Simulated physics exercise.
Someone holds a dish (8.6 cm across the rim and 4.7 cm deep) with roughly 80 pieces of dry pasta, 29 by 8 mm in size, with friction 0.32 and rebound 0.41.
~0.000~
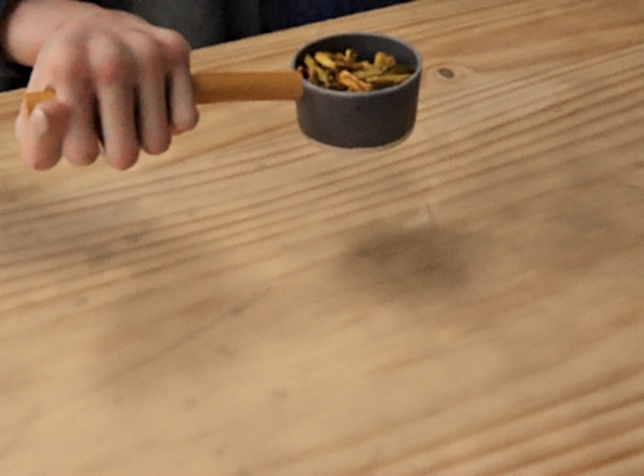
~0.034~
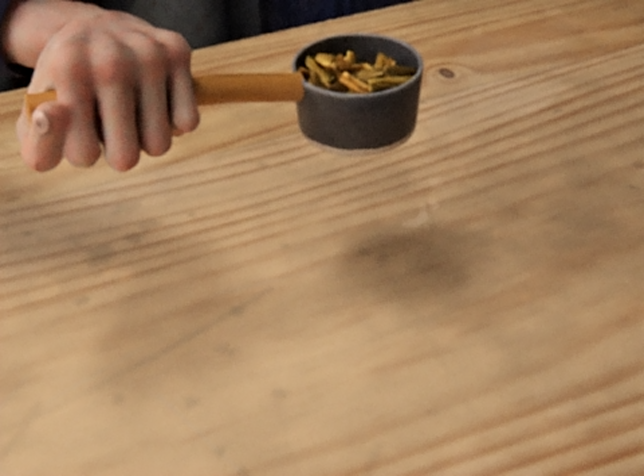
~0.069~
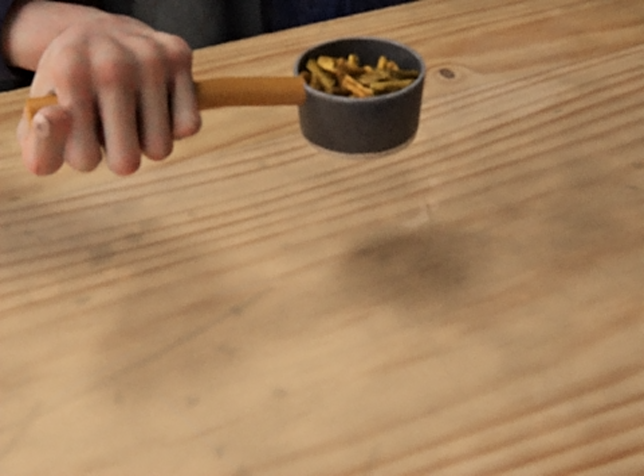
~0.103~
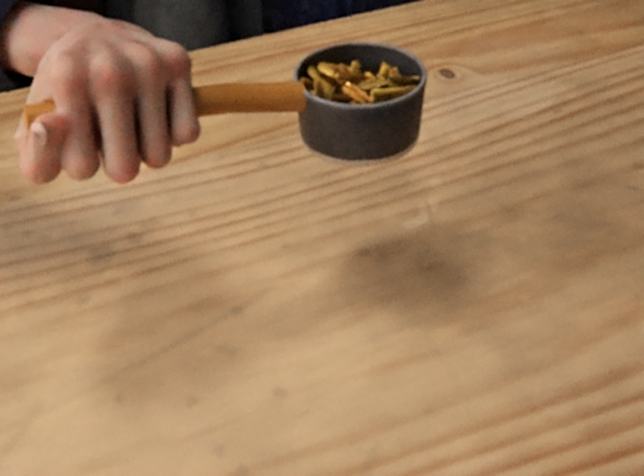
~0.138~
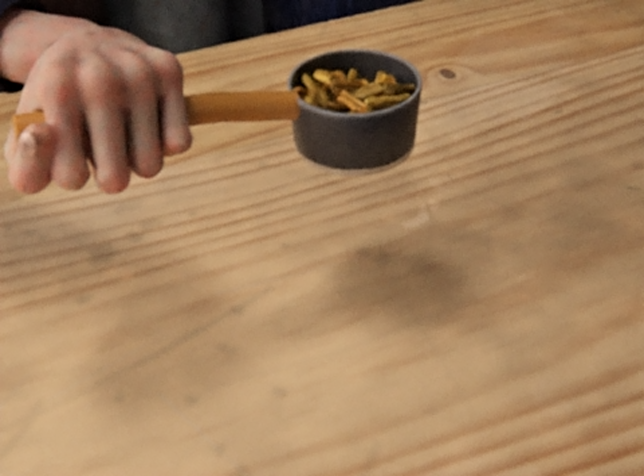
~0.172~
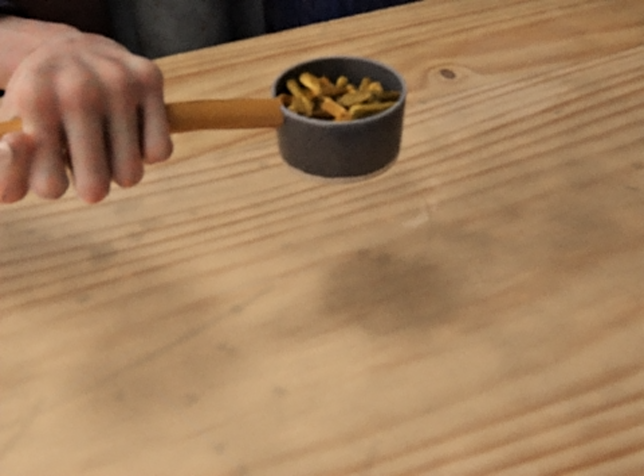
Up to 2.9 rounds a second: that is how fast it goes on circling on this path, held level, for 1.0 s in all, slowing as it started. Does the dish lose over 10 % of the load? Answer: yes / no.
Answer: No.
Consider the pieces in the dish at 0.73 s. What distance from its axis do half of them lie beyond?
Near enough 2.5 cm, I'd say.
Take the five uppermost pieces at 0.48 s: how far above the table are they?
They're roughly 16 cm up.
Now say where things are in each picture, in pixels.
In the first frame, dish at (357, 104); tilt 0 degrees; moved 0.0 cm; top of the load at (319, 69).
In the second frame, dish at (357, 105); tilt 0 degrees; moved 0.1 cm; top of the load at (320, 70).
In the third frame, dish at (359, 109); tilt 0 degrees; moved 0.6 cm; top of the load at (321, 74).
In the fourth frame, dish at (360, 116); tilt 0 degrees; moved 1.4 cm; top of the load at (322, 80).
In the fifth frame, dish at (355, 125); tilt 0 degrees; moved 2.4 cm; top of the load at (316, 87).
In the sixth frame, dish at (340, 133); tilt 0 degrees; moved 3.5 cm; top of the load at (302, 95). Its speed is now 0.45 m/s.
After 0.48 s, dish 100 %; middle of the pieces not yet landed near (359, 112).
After 0.73 s, dish 100 %; middle of the pieces not yet landed near (335, 88).
After 0.96 s, dish 100 %; middle of the pieces not yet landed near (300, 119).
After 1.18 s, dish 100 %; middle of the pieces not yet landed near (294, 115).
In the end, at 1.4 s, dish 100 %.
